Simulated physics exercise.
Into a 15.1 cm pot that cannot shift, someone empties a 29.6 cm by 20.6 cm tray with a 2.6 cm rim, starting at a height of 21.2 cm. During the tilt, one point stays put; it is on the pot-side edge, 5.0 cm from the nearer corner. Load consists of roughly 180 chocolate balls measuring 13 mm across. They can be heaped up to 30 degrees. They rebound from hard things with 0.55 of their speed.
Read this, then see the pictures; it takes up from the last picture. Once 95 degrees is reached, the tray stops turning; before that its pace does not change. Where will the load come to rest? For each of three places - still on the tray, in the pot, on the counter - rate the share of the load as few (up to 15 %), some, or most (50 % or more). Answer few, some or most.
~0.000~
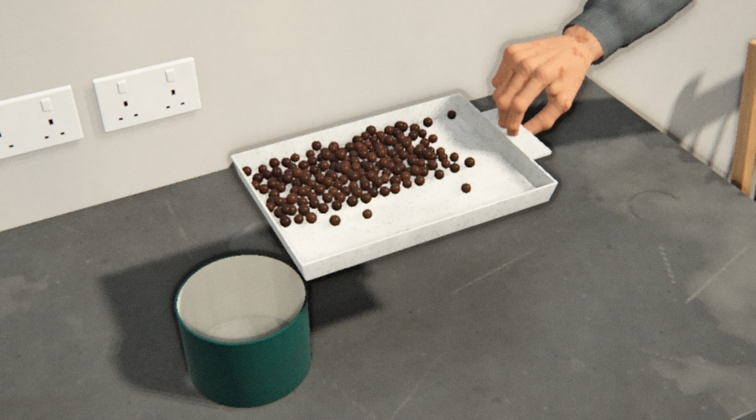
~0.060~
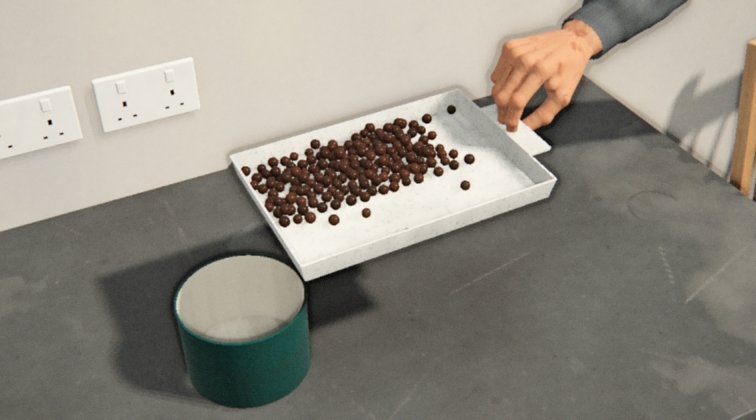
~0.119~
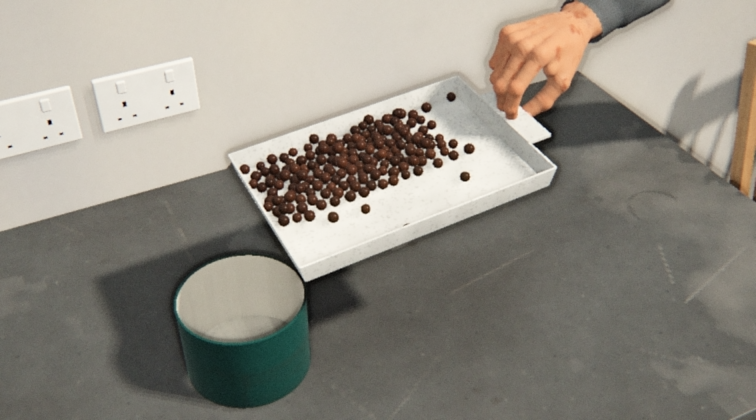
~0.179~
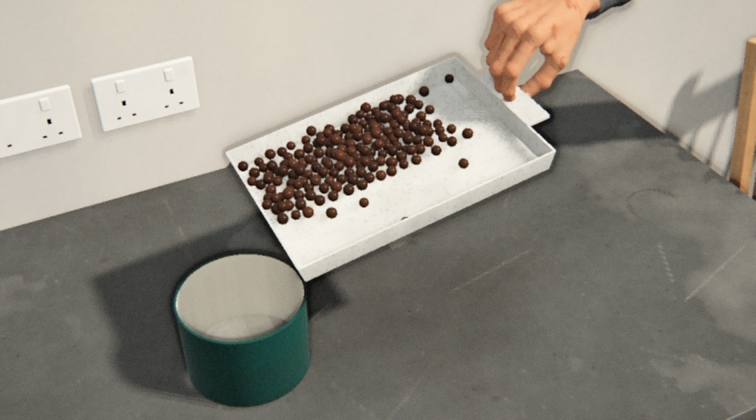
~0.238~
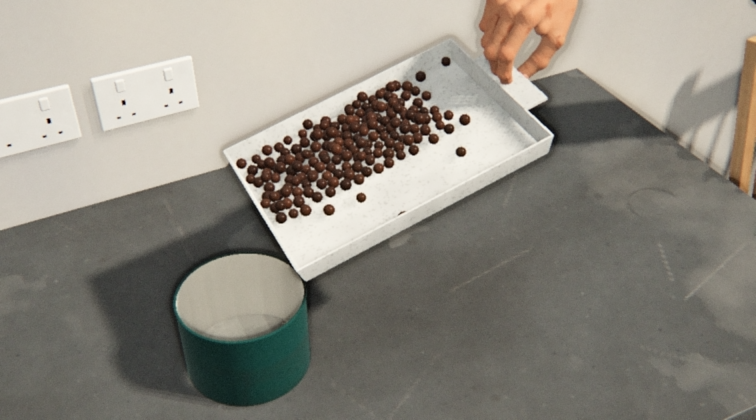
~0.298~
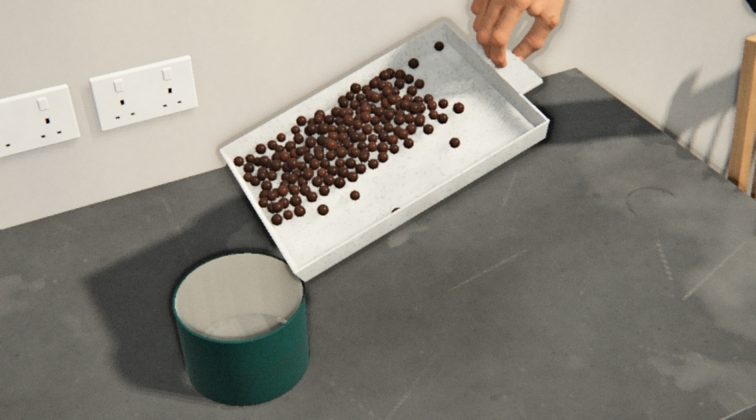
Tray: Few; pot: Some; counter: Most.
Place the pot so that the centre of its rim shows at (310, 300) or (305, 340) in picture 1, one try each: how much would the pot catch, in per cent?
Close to 0 in a hundred, then close to 40 in a hundred.
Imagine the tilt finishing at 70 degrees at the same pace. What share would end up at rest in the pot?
About 5 in a hundred would end up in the pot.
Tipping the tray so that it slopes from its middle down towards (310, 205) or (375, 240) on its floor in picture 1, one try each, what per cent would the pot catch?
Near 60 and 0 per cent, in that order.
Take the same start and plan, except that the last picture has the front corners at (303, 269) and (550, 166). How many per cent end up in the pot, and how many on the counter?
You'd end with pot at 0 and counter at 100.
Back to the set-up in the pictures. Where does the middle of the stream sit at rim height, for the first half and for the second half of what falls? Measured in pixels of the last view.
Around (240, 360), then around (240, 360).
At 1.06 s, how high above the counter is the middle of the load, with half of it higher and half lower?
The halfway mark is near 26 cm.
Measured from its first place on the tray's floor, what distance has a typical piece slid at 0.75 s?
Displacement on the tray: Roughly 8 cm.
Then, at 0.75 s, tilt 55 degrees; the tray holds 100 %, the pot 0 %.
After 1.06 s, tilt 80 degrees; the tray holds 90 %, the pot 5 %.
After 1.46 s, tilt 95 degrees; the tray holds 10 %, the pot 20 %.
At rest (2.6 s), tray 0 %, pot 25 %, counter 75 %.
